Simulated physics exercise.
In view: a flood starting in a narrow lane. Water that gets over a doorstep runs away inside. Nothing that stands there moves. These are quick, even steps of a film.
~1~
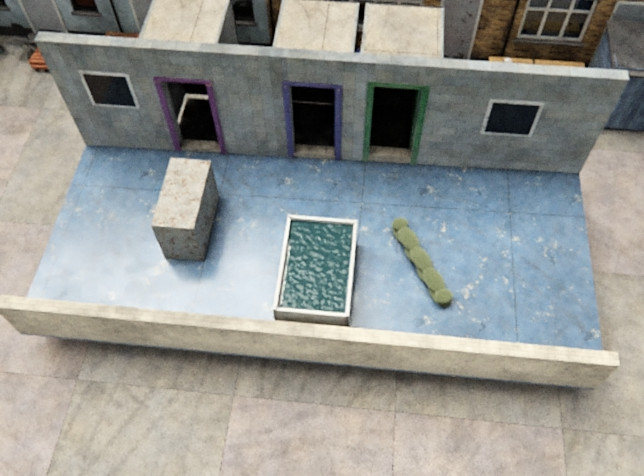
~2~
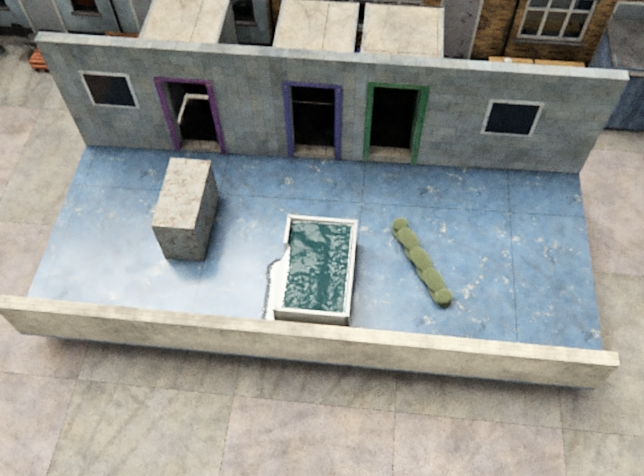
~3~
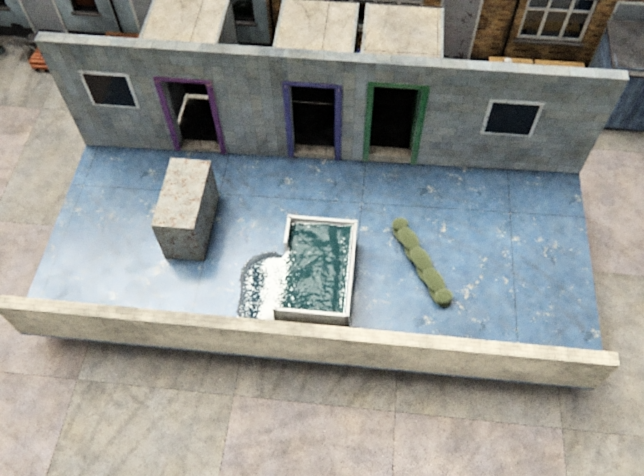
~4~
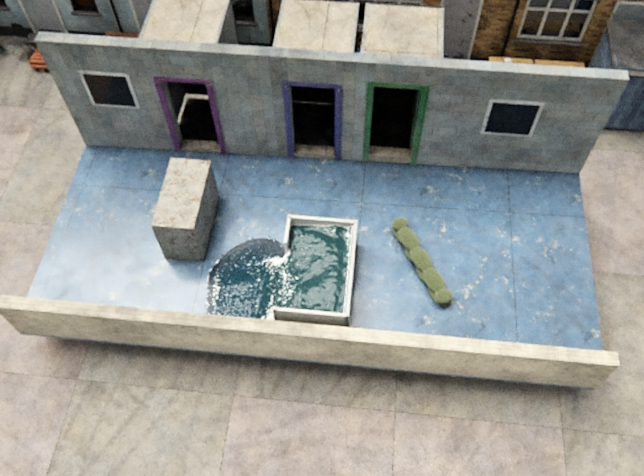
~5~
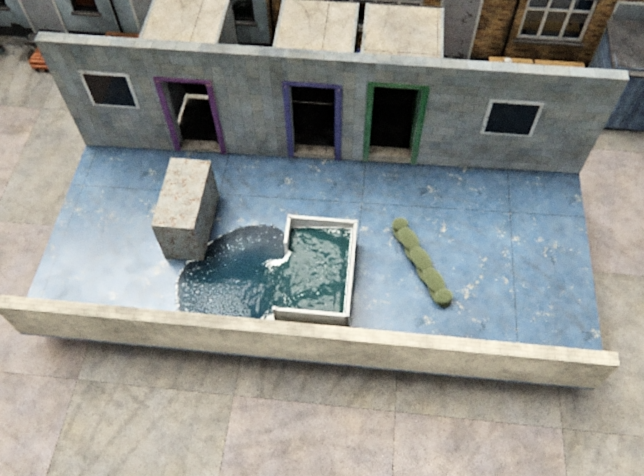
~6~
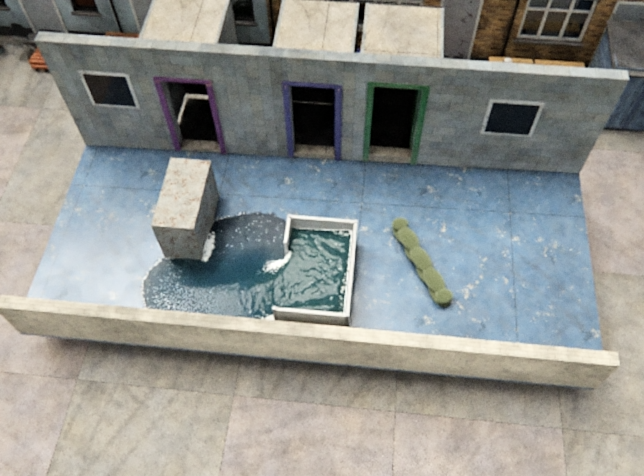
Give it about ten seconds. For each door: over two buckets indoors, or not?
The green door admits no more than that; the blue door admits no more than that; the purple door admits no more than that.
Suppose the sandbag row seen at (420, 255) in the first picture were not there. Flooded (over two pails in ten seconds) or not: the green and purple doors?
My reading: Green door takes less; purple door takes less.
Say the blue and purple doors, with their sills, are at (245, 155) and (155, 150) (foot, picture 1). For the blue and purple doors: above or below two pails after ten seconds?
One by one: Blue holds, purple is under.
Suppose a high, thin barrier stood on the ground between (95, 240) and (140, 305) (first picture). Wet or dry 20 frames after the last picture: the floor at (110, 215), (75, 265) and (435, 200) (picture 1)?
One after the other: Under water, under water, dry.
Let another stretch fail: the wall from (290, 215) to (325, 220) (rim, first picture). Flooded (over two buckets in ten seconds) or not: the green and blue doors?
The green one keeps below it, the blue one floods.
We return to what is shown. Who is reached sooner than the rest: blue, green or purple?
I say the purple-painted one.
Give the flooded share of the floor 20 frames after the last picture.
I make it 35 per cent.
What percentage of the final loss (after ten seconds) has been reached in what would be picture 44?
Some 80 per cent.
A moment on, water covers 25 % of the floor; the green door not reached, the blue door not reached, the purple door not reached.
Next, water covers 30 % of the floor; the green door not reached, the blue door not reached, the purple door wet at the sill, nothing in.
Then, water covers 35 % of the floor; the green door not reached, the blue door wet at the sill, nothing in, the purple door wet at the sill, nothing in.
Later, water covers 35 % of the floor; the green door wet at the sill, nothing in, the blue door wet at the sill, nothing in, the purple door wet at the sill, nothing in.
In the end, water covers 20 % of the floor; the green door wet at the sill, nothing in, the blue door wet at the sill, nothing in, the purple door wet at the sill, nothing in.
